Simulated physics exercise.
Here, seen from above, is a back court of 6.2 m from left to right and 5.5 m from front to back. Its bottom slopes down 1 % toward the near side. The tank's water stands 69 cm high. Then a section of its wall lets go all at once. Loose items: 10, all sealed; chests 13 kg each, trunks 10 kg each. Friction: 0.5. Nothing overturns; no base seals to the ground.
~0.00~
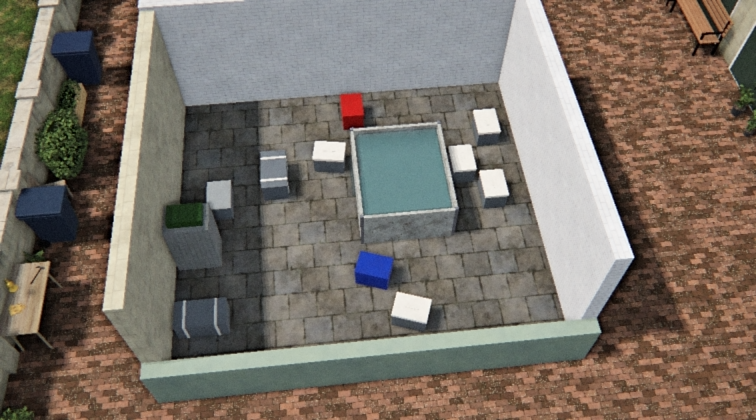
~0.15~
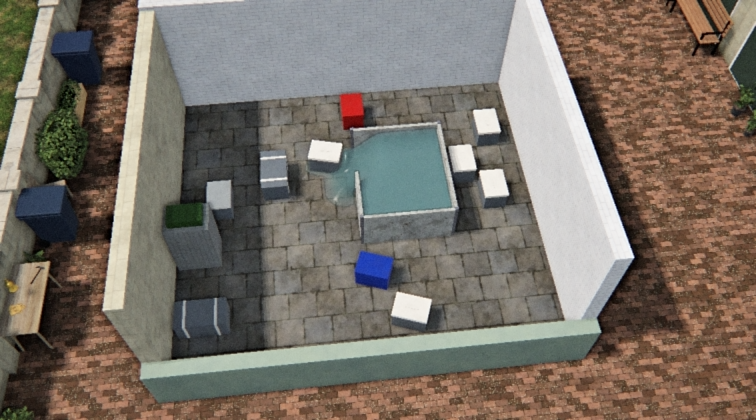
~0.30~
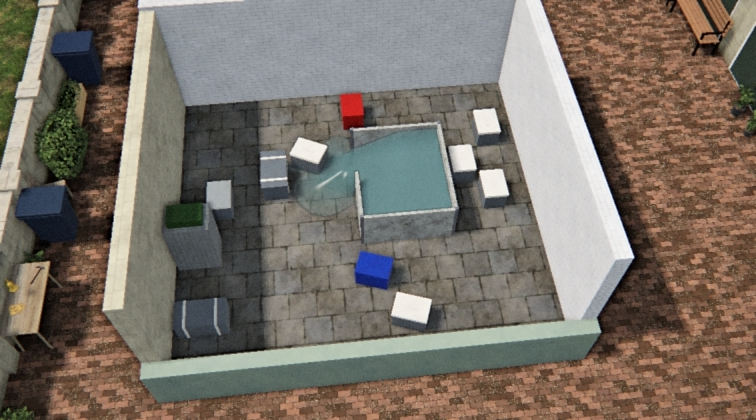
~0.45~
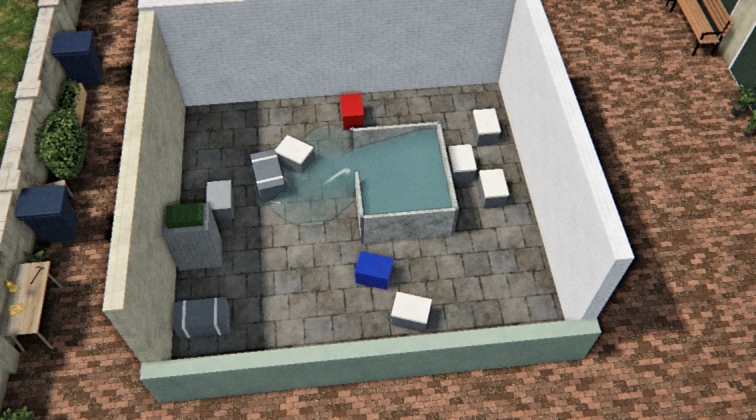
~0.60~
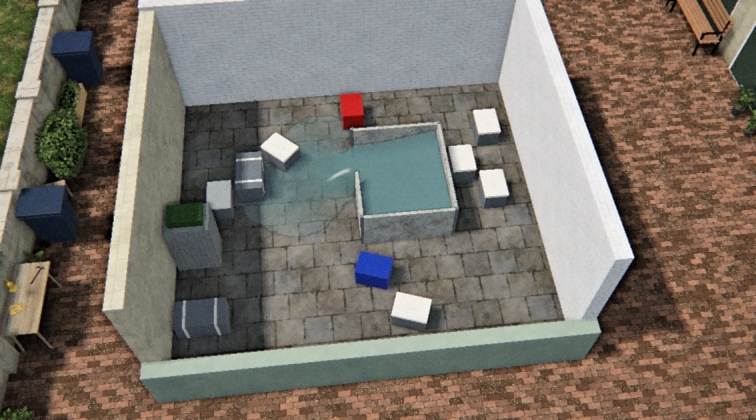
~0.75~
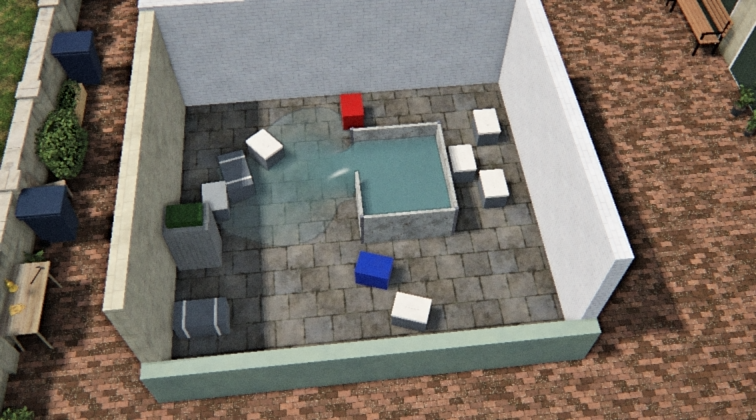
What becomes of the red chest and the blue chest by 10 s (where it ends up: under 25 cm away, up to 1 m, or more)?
In short: Red chest carried a long way, blue chest effectively unmoved.
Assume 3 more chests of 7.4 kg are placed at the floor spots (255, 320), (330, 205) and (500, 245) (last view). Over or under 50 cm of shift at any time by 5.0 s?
Answers, first to last: Exceeding, exceeding, not exceeding.
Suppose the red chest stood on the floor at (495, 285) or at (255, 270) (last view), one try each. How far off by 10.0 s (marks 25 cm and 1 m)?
Respectively: It rests almost unmoved; it is shoved a long way.
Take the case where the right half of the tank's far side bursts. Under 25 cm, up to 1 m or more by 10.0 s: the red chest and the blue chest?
Well, the red chest scoots over a bit and the blue chest scoots over a bit.
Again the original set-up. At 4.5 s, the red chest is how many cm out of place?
About 30 cm by then.
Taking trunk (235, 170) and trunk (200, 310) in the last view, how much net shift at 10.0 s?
First 400 cm, then 500 cm.
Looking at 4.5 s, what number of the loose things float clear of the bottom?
The count is 4.
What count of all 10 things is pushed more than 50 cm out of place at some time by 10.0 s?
Count: 7.
After 2.0 s the red chest is near (352, 104), 0.0 m from its start, aground; the blue chest is near (374, 265), 0.0 m from its start, aground; 3 afloat.
After 4.5 s the red chest is near (369, 107), 0.3 m from its start, aground; the blue chest is near (374, 265), 0.0 m from its start, aground; 4 afloat.
After 7.0 s the red chest is near (432, 120), 1.5 m from its start, aground; the blue chest is near (374, 265), 0.0 m from its start, aground; 4 afloat.
After 10.0 s the red chest is near (491, 124), 2.6 m from its start, afloat; the blue chest is near (374, 265), 0.0 m from its start, aground; 6 afloat.
